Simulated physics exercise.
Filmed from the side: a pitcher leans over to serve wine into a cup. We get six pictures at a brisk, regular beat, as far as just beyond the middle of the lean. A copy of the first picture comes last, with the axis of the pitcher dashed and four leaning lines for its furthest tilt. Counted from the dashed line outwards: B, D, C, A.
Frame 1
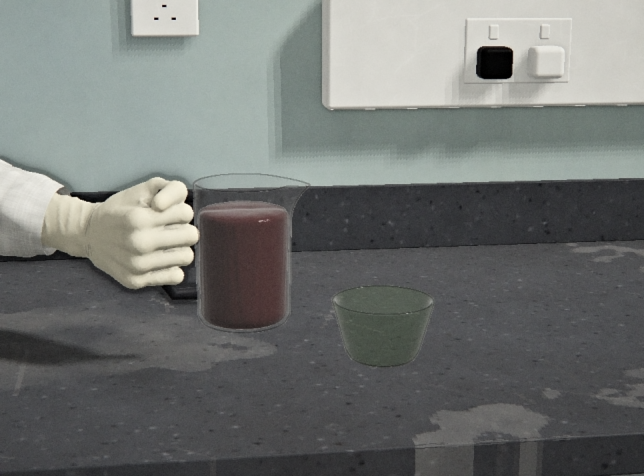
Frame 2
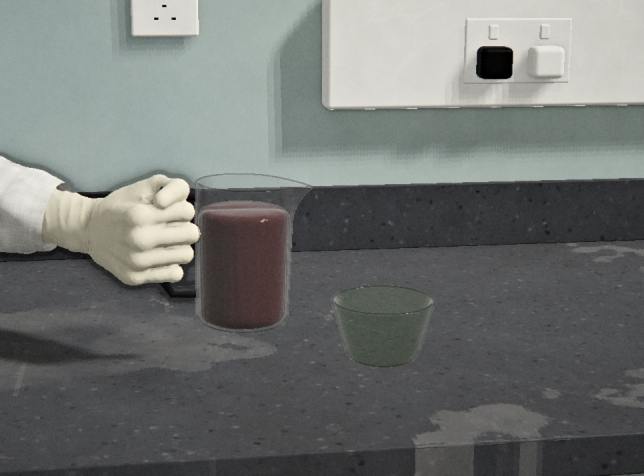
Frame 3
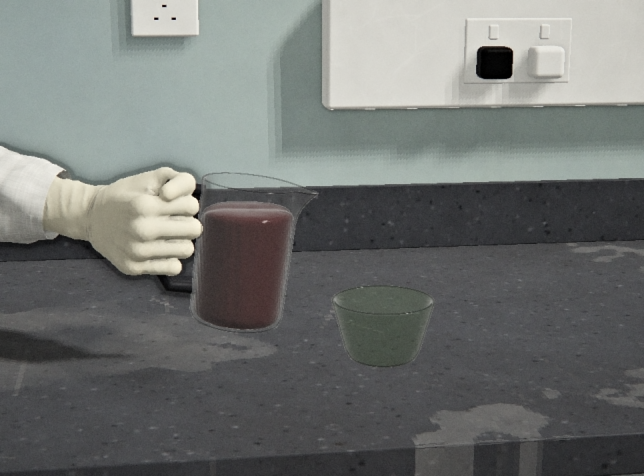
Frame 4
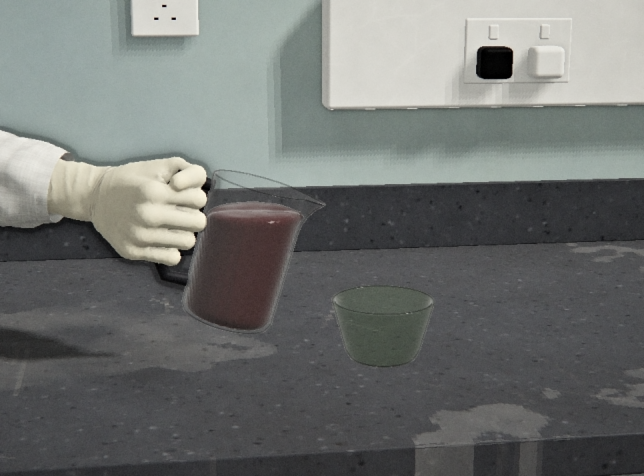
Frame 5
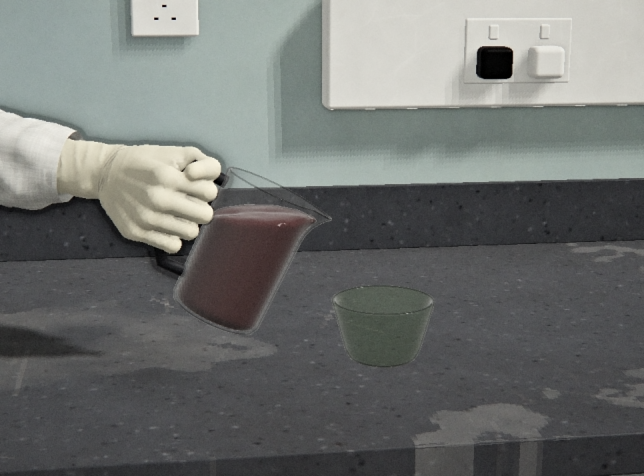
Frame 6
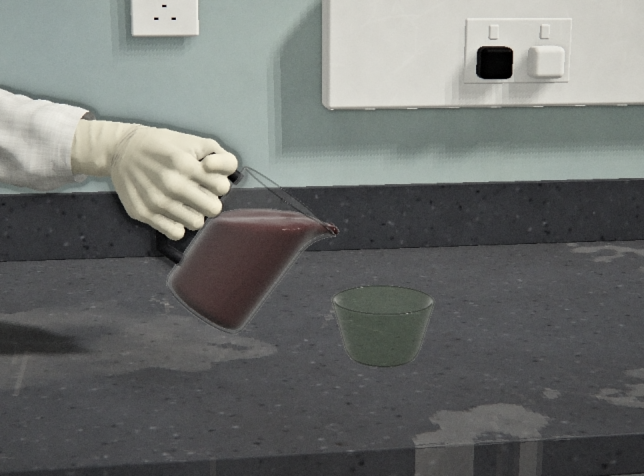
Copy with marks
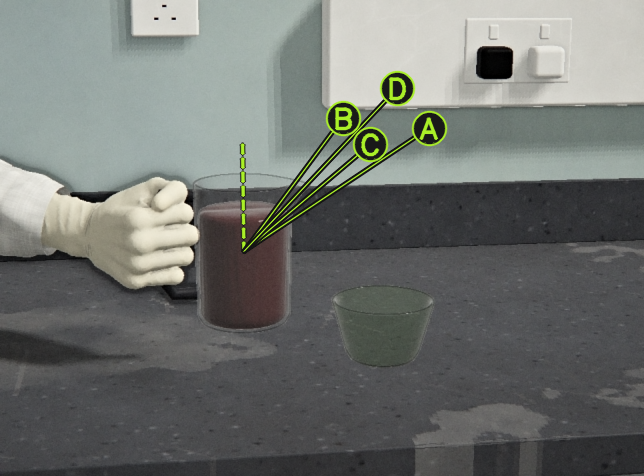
A gloved hand held a clear pitcher of dark red liquid upright on a grey counter, then gradually tilted it to the right, its spout leaning toward a small green cup.
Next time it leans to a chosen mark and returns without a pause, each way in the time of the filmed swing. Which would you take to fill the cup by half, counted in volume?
Choose A.
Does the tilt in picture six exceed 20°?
Yes, it does.
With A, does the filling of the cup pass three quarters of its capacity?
No.
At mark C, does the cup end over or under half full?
Under half.
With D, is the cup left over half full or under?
Under.
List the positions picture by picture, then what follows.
Upright, lip at (308, 184); rim of the cup round (383, 299); nothing has left yet.
Upright, lip at (310, 186); nothing has left yet.
Tipped about 7°, lip at (316, 193); nothing has left yet.
Tipped about 15°, lip at (323, 203); nothing has left yet.
Tipped about 26°, lip at (330, 217); nothing has left yet.
Tipped about 36°, lip at (334, 234); nothing has left yet.
On the marked copy, A at (414, 137); B at (332, 131); C at (357, 155); D at (385, 100).
For mark A, the cup ends with about 51 % of what it can hold.
For mark B, the cup ends with about 12 % of what it can hold.
For mark C, the cup ends with about 36 % of what it can hold.
For mark D, the cup ends with about 23 % of what it can hold.
